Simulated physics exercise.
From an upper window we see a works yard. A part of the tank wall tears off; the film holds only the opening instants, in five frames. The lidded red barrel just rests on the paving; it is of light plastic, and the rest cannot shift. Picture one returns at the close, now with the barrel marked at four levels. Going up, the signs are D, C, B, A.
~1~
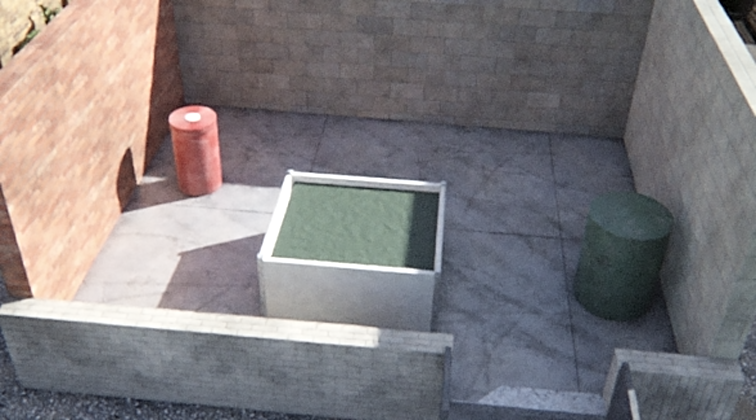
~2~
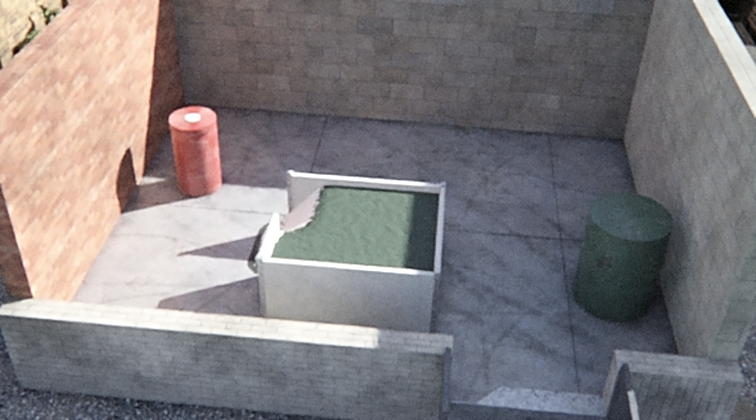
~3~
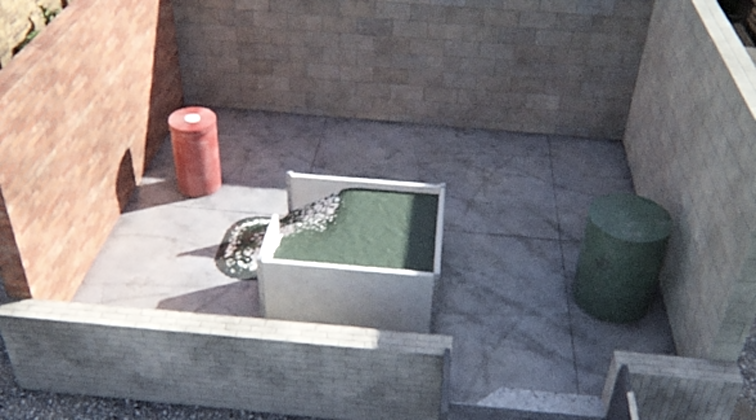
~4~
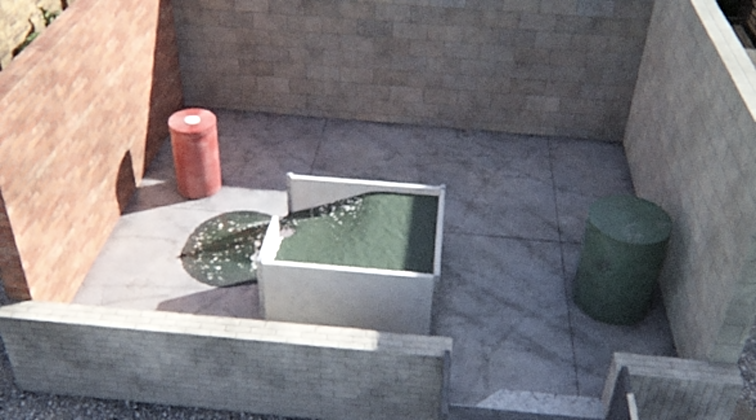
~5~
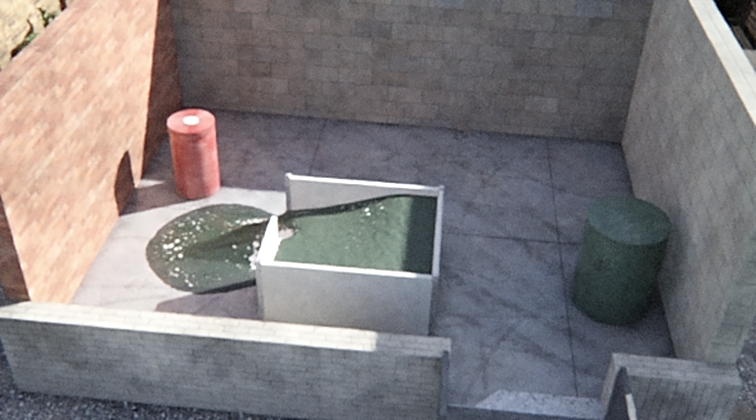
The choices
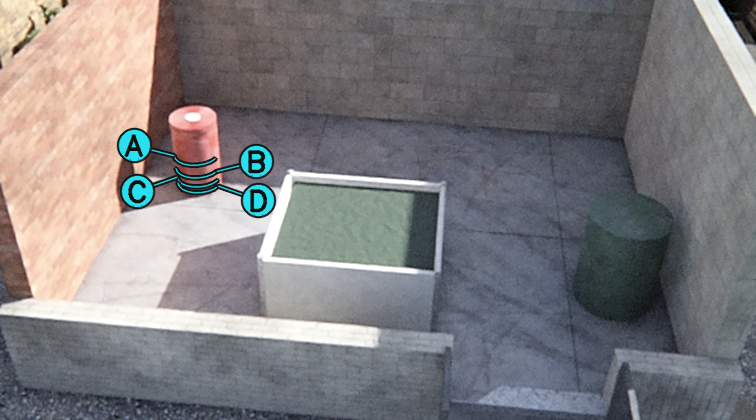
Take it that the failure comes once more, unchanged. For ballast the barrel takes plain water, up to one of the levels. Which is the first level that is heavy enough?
That is level B.
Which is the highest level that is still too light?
C it is.
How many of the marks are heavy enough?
Two of them.
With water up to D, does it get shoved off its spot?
Yes, it does.
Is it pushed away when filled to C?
Yes, it does.
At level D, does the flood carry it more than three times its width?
Yes, it does.
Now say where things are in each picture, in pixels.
In the first frame, lid of the red barrel at (192, 117); tank full, its middle at (358, 226); open gate at (533, 346).
In the second frame, 1 % of the ground under water, its edge towards the barrel at (269, 229).
In the third frame, 3 % of the ground under water, its edge towards the barrel at (249, 221).
In the fourth frame, 4 % of the ground under water, its edge towards the barrel at (215, 221).
In the fifth frame, lid of the red barrel at (190, 121); 7 % of the ground under water, its edge towards the barrel at (207, 210).
In cyan, A at (190, 165); B at (192, 177); C at (193, 186); D at (194, 192); from the bottom up D, C, B, A.
Choosing A, it does not move.
Choosing B, it does not move.
Choosing C, it is pushed about twice its own width away.
Choosing D, it is pushed about 5 times its own width away.
